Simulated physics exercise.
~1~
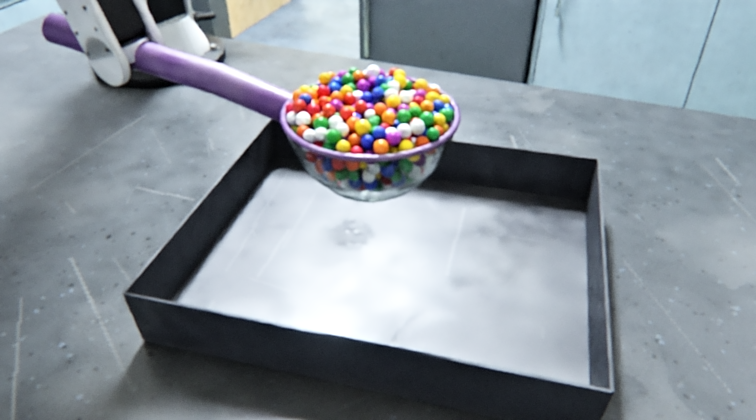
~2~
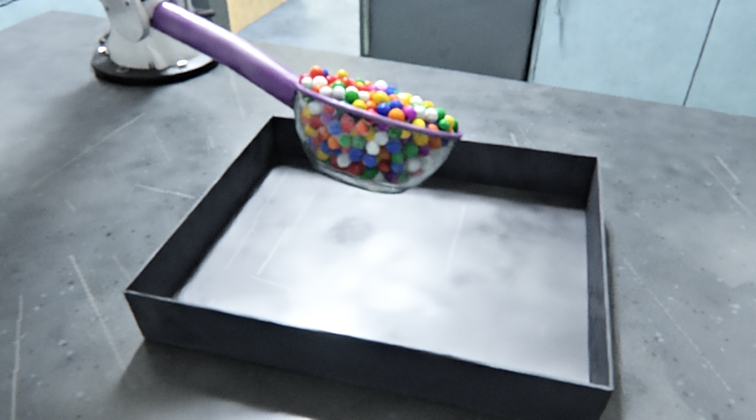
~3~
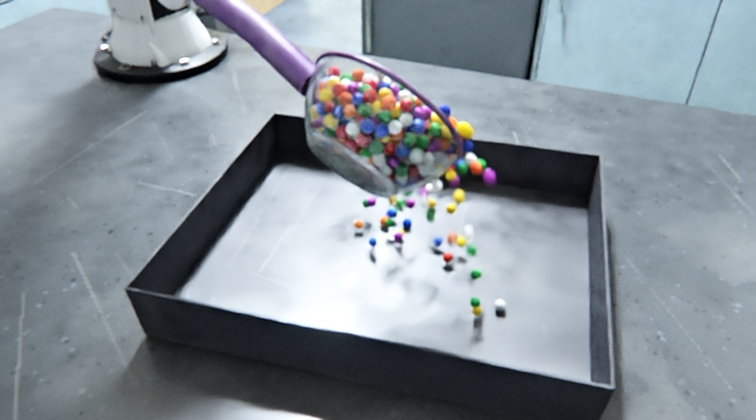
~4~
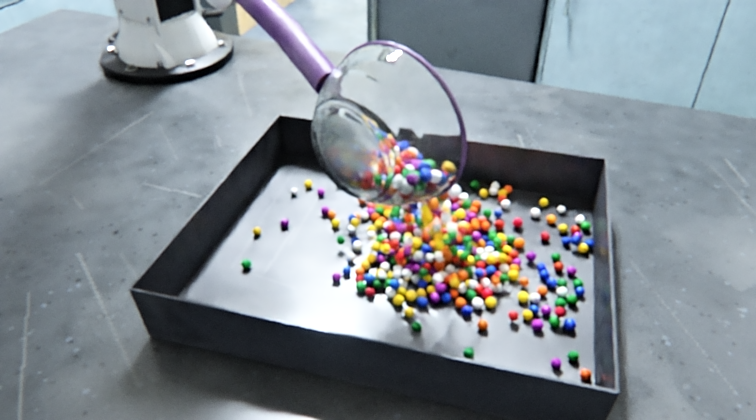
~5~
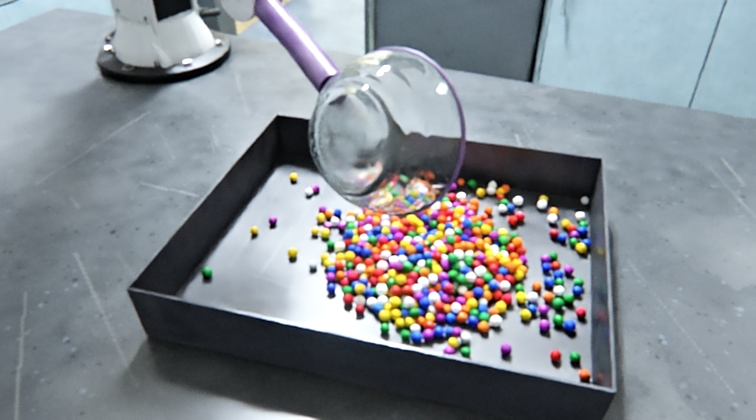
We see a clear ladle with a purple rim and handle, full of colourful beads, tilting above a dark, shallow tray. The beads spill out, slowly at first and then in a rush, and end up scattered across the tray, mostly toward the right, beneath the nearly empty ladle.
